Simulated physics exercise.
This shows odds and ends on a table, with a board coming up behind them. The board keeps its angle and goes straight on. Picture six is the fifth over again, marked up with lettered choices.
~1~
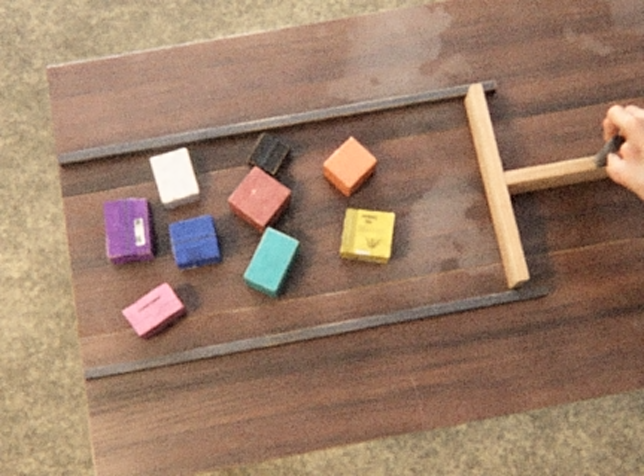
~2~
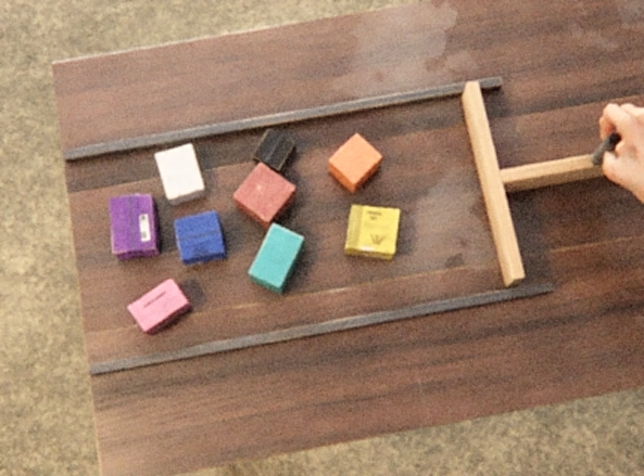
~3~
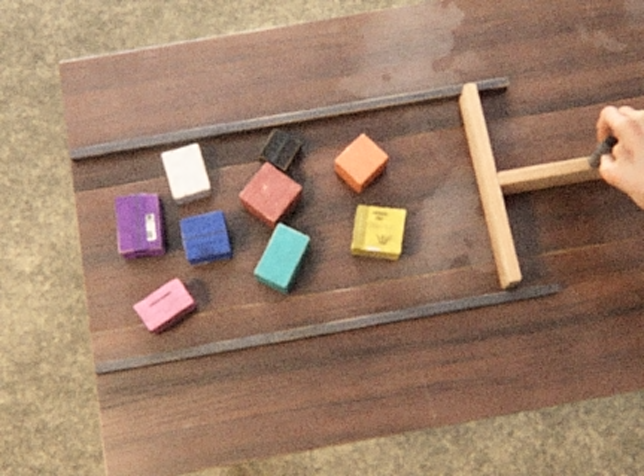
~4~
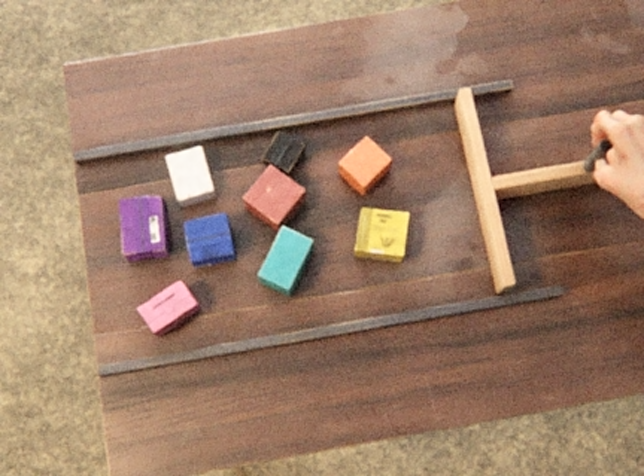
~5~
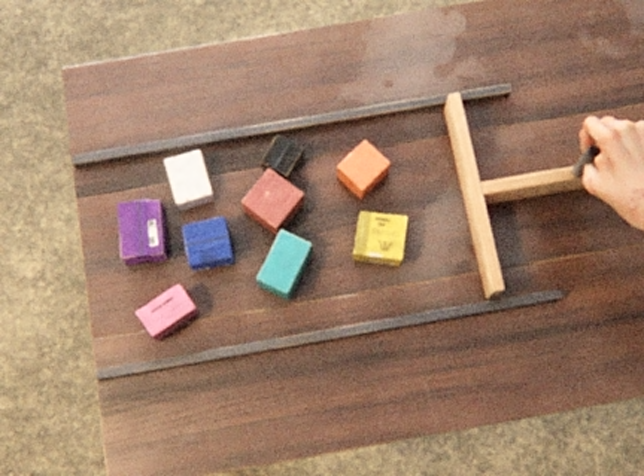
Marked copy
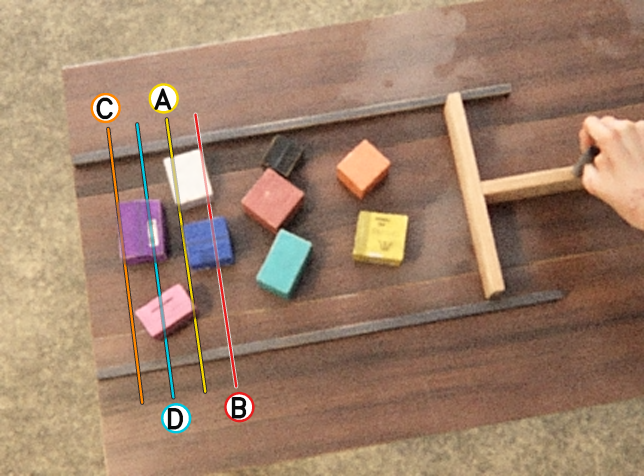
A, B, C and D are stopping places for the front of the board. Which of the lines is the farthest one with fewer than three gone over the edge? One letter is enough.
The farthest such stop is A.
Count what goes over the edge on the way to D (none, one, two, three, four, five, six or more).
In all, three.
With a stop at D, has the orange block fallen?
By then, no.
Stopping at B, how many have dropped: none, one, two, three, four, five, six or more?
By then, none.
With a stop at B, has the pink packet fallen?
No.
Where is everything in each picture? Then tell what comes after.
The first frame shows blue box (196, 243); yellow packet (368, 236); turquoise block (273, 263).
The second frame shows board (496, 177); orange block (355, 163).
The third frame shows board (493, 180); pink packet (166, 307).
The fourth frame shows board (487, 184); white block (191, 177).
The fifth frame shows board (476, 189); blue box (209, 245); yellow packet (381, 239); turquoise block (285, 265).
On the marked copy, A at (185, 250); B at (215, 245); C at (125, 261); D at (155, 255).
With A. Early on, board (371, 207); orange block (329, 172); yellow packet (346, 250).
Further on, board (265, 225); purple box (125, 229); pink packet (158, 314).
At the end, board (185, 239); purple box over the edge; pink packet over the edge; two fallen.
As for the rest, B is within the limit but short; C drops six; D drops three.
